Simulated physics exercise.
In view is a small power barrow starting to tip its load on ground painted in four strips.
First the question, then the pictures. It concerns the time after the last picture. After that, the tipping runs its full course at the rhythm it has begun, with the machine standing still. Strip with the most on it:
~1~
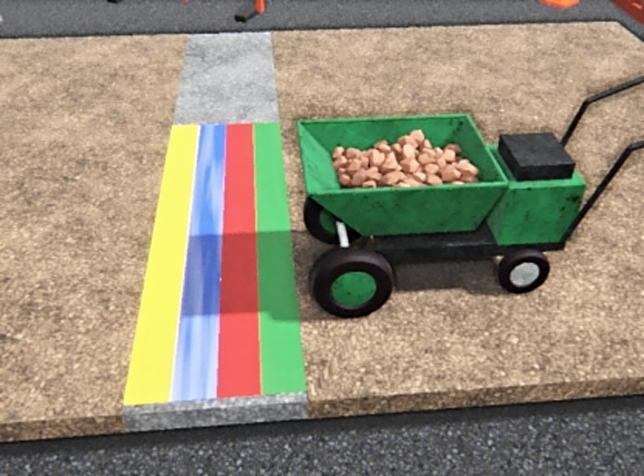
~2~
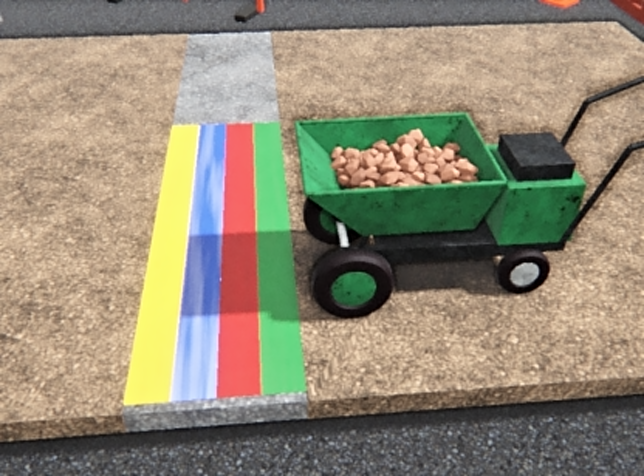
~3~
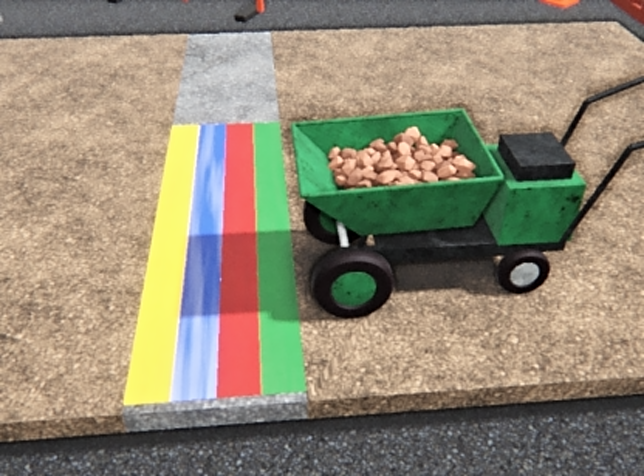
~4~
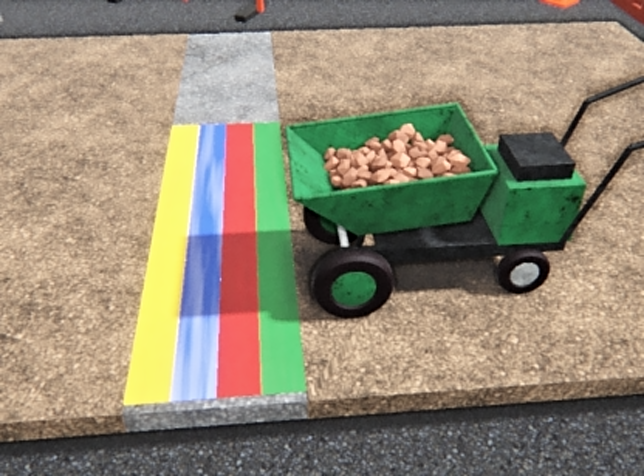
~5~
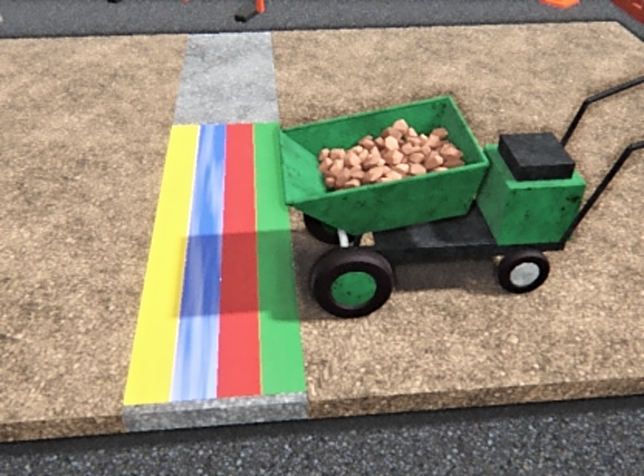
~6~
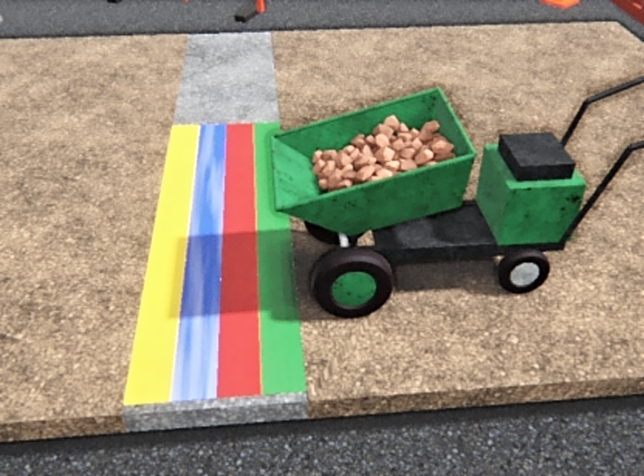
Blue strip.
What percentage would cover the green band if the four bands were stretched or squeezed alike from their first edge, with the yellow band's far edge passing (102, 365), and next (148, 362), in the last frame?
Shares in order: Close to 0 %; close to 0 %.
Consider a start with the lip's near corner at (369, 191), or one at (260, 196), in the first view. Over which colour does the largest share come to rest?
The first case gives the red strip, the second gives the yellow strip.
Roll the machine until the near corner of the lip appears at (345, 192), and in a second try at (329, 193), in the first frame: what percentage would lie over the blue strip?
Near 20 % and 30 %.
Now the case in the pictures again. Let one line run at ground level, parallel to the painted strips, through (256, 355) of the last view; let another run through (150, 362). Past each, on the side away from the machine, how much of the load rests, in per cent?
Respectively 70 and 20 %.
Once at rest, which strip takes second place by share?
The runner-up is yellow.
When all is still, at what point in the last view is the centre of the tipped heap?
I'd put the middle somewhere around (188, 281).
Soon, skip tipped steeply; all in the skip.
A while on, skip tipped right over; about two thirds in the skip; a small part over the red strip; about a quarter over the blue strip; a stray few over the yellow strip.
Towards the end, skip tipped right over; about a quarter in the skip; a small part over the red strip; about a third over the blue strip; about a quarter over the yellow strip; a small part off the paint.
Finally, skip tipped right over; about a quarter in the skip; a stray few over the green strip; a small part over the red strip; about a third over the blue strip; about a quarter over the yellow strip; a small part off the paint.
